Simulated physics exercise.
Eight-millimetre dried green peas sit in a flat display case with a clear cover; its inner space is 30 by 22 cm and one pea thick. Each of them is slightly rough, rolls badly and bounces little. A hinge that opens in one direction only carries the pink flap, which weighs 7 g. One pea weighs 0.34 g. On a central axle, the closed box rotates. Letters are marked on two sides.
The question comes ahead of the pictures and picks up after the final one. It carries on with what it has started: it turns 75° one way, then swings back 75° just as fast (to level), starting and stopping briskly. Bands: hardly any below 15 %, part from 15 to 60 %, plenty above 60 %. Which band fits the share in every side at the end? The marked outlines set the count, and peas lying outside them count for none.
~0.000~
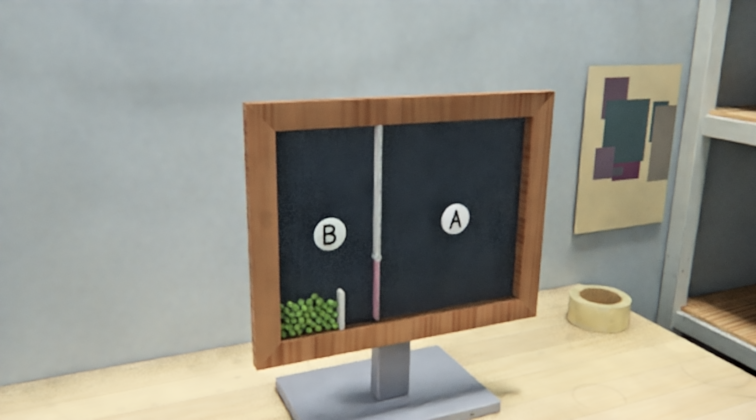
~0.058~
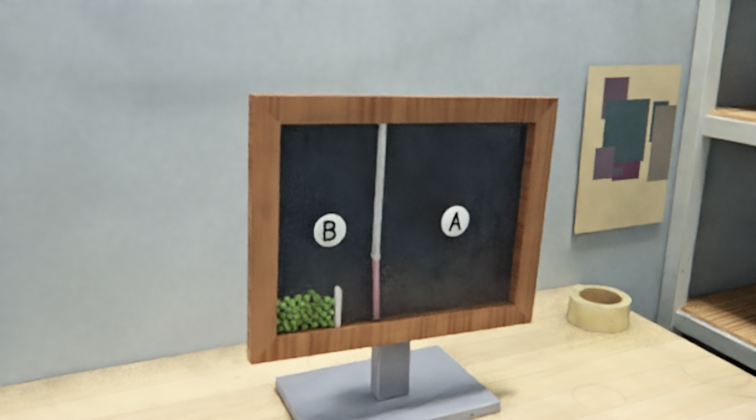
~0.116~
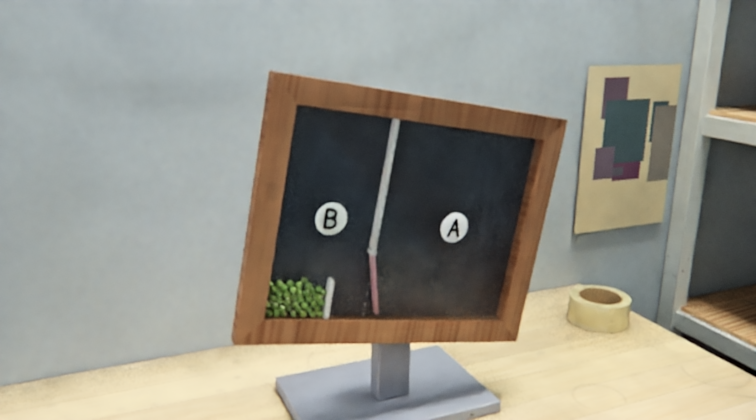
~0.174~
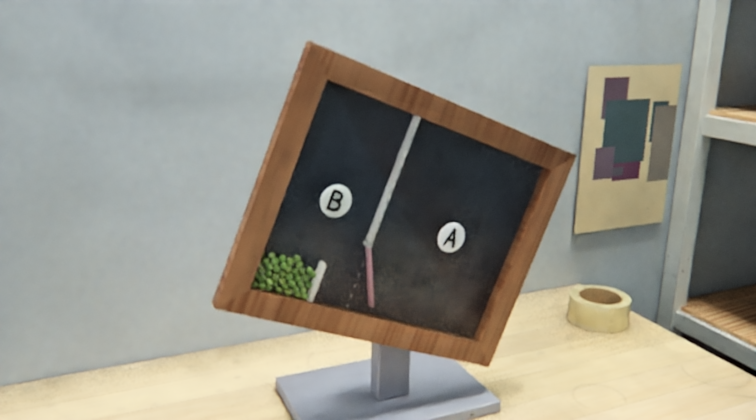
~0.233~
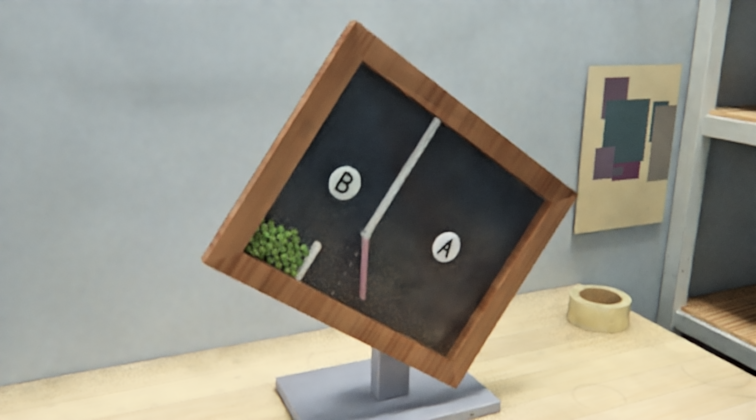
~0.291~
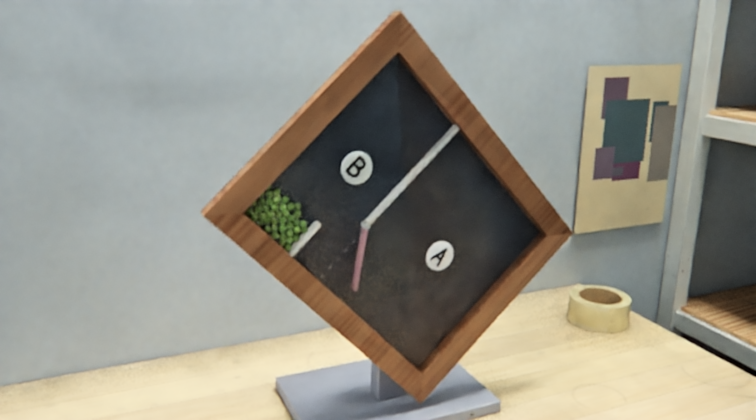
Side A: Part. Side B: Plenty.
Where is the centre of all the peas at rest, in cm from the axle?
It lies close to 3 centimetres left and 10 centimetres below.
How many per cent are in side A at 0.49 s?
It works out at about 0 percent.
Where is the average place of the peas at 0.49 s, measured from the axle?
Position estimate: Left 11 cm, above 8 cm.
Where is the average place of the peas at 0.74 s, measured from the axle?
About 10 cm left and 4 cm below.
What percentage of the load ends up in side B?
I'd put it at close to 65 in a hundred.
After 0.49 s, it stands 75° clockwise; the peas' middle is 11 cm left of and 8 cm above the centre; B 100 %; pink flap open 51°.
After 0.74 s, it stands 37° clockwise; the peas' middle is 10 cm left of and 4 cm below the centre; A 30 %, B 70 %; pink flap open 48°.
After 0.99 s, it stands level; the peas' middle is 3 cm left of and 10 cm below the centre; A 35 %, B 65 %; pink flap open 12°.
All still by 1.4 s, it stands level; A 35 %, B 65 %; pink flap open 12°.
